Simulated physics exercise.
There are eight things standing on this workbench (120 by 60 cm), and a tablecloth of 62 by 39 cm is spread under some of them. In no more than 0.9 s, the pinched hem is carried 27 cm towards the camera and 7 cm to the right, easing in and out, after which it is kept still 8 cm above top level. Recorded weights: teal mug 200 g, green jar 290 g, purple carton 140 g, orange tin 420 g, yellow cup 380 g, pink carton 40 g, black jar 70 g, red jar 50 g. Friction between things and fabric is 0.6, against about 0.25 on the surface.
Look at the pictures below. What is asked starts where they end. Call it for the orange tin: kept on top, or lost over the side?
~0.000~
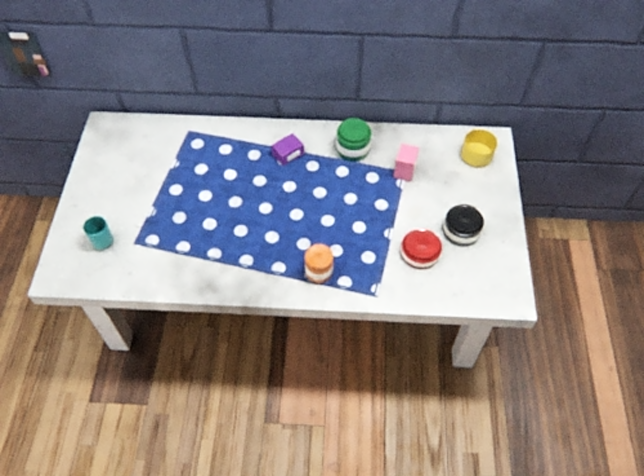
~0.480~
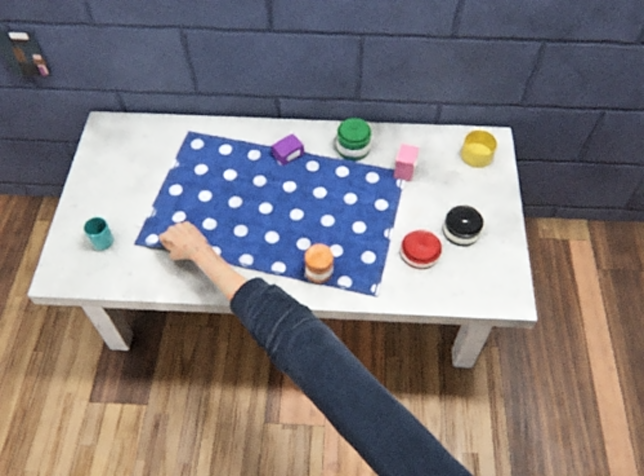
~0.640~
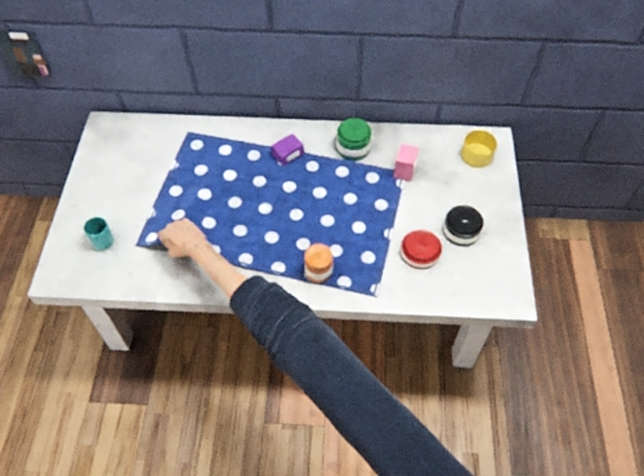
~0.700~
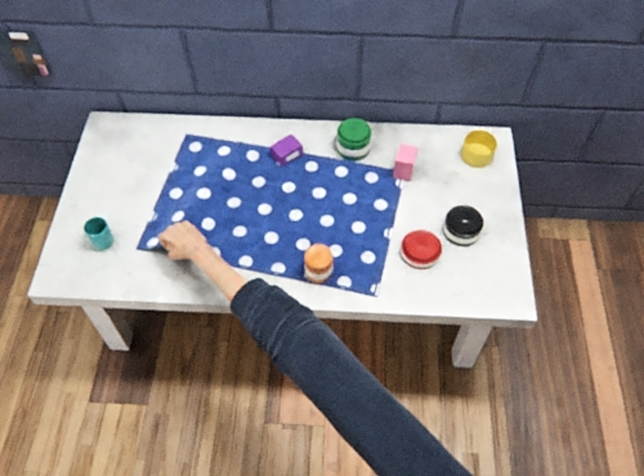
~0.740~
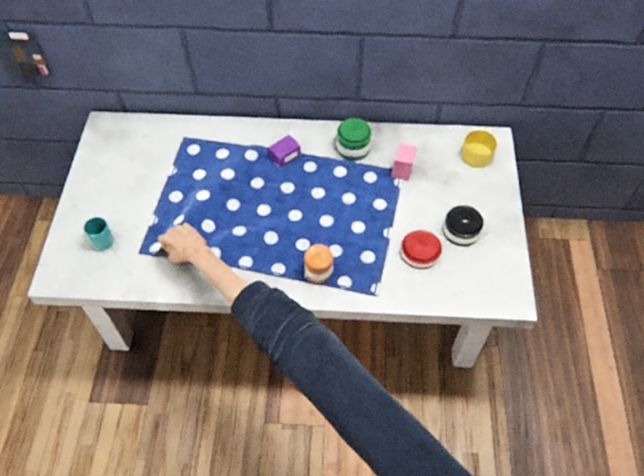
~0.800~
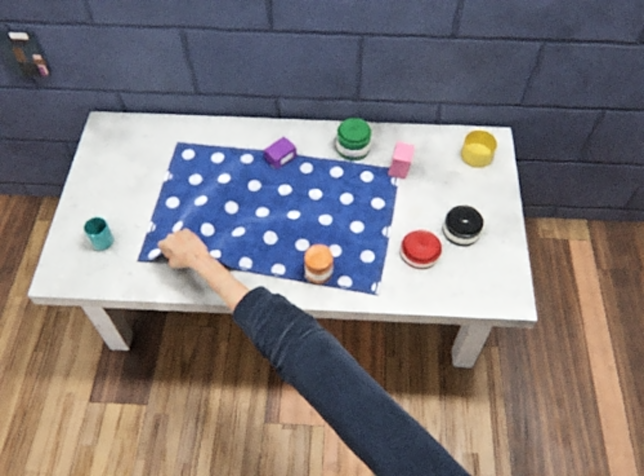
Kept on top.
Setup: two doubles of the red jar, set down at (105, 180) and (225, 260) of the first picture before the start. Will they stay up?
Log, listed order - kept / lost.
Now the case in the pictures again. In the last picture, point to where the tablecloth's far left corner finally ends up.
In the final picture you'd find it somewhere near (116, 238).
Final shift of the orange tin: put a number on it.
The orange tin ends 4 cm from where it began.
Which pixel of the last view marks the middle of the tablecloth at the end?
It sits near (243, 270) in pixels.
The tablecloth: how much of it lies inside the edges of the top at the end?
Share within the edges: Approx. 80 %.
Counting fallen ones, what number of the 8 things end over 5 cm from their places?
The number is 1.
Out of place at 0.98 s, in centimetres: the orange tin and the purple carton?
I'd put the orange tin at some 0 centimetres and the purple carton at some 8 centimetres.
At 1.0 s, 100 % of the tablecloth is still over the top; purple carton 8 cm off its start, pink carton 3 cm off its start.
At 1.2 s, 95 % of the tablecloth is still over the top; purple carton 15 cm off its start, pink carton 3 cm off its start.
At 1.3 s, 85 % of the tablecloth is still over the top; orange tin 2 cm off its start at (317, 262), purple carton 22 cm off its start at (230, 196), pink carton 3 cm off its start at (395, 150).
At 1.5 s, 80 % of the tablecloth is still over the top; orange tin 3 cm off its start, purple carton 25 cm off its start, pink carton 3 cm off its start.
At 3.1 s, 80 % of the tablecloth is still over the top; orange tin 3 cm off its start at (314, 266), purple carton 26 cm off its start at (221, 204), pink carton 3 cm off its start at (395, 150).
